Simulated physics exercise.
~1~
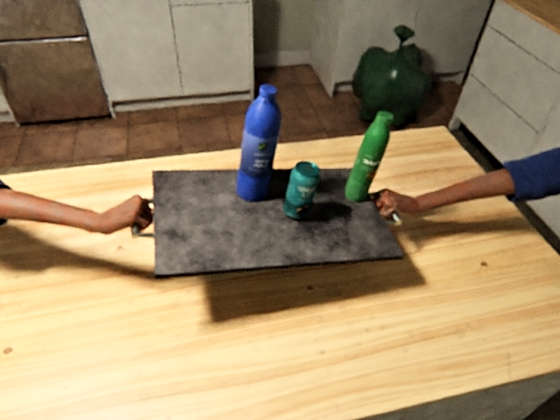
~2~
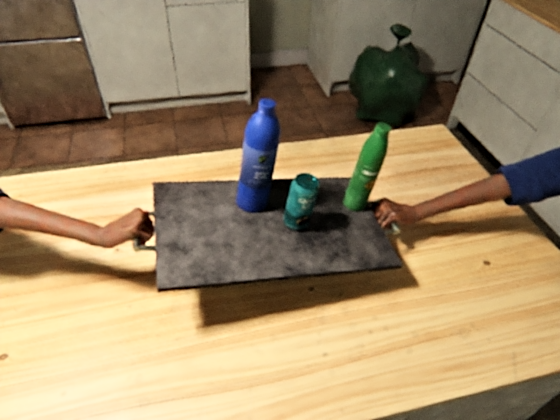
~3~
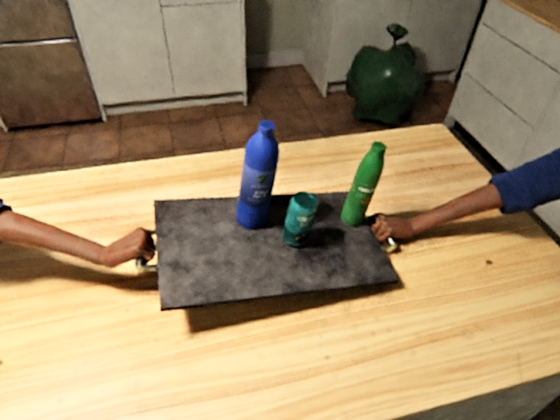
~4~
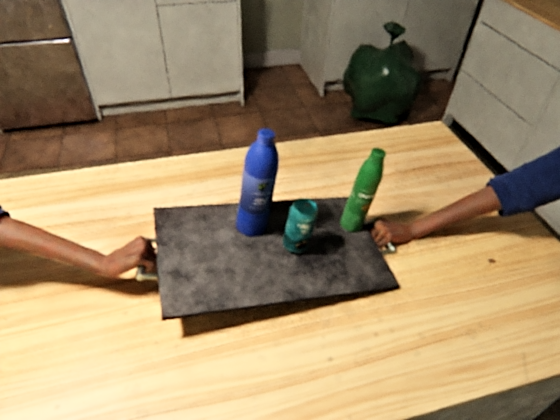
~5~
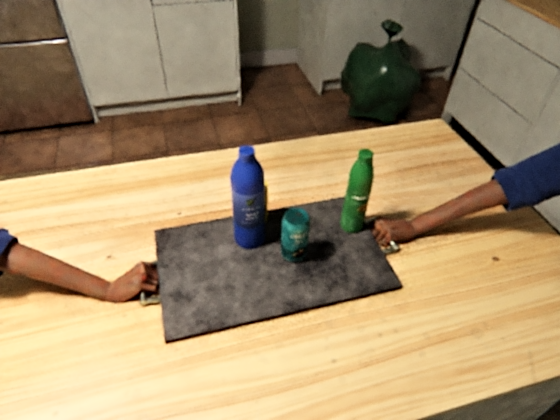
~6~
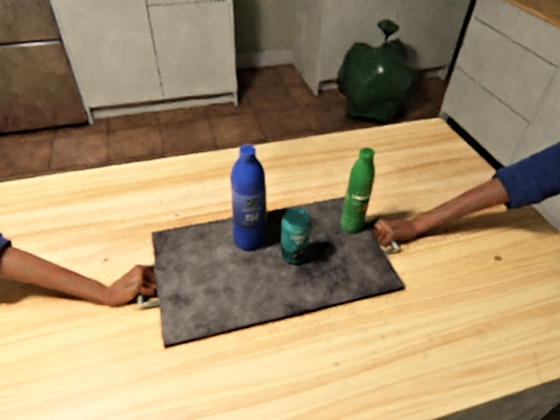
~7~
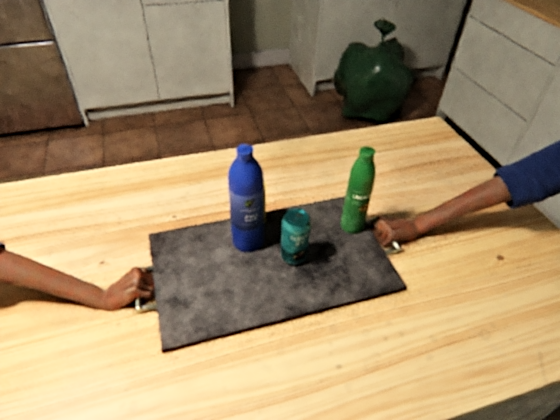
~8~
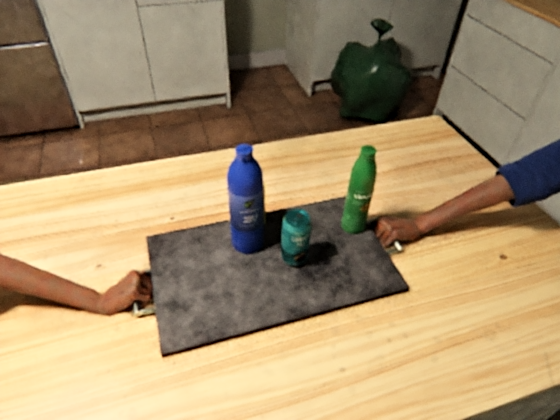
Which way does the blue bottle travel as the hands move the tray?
The blue bottle moves down, riding on the tray as the hands lower it to the table.
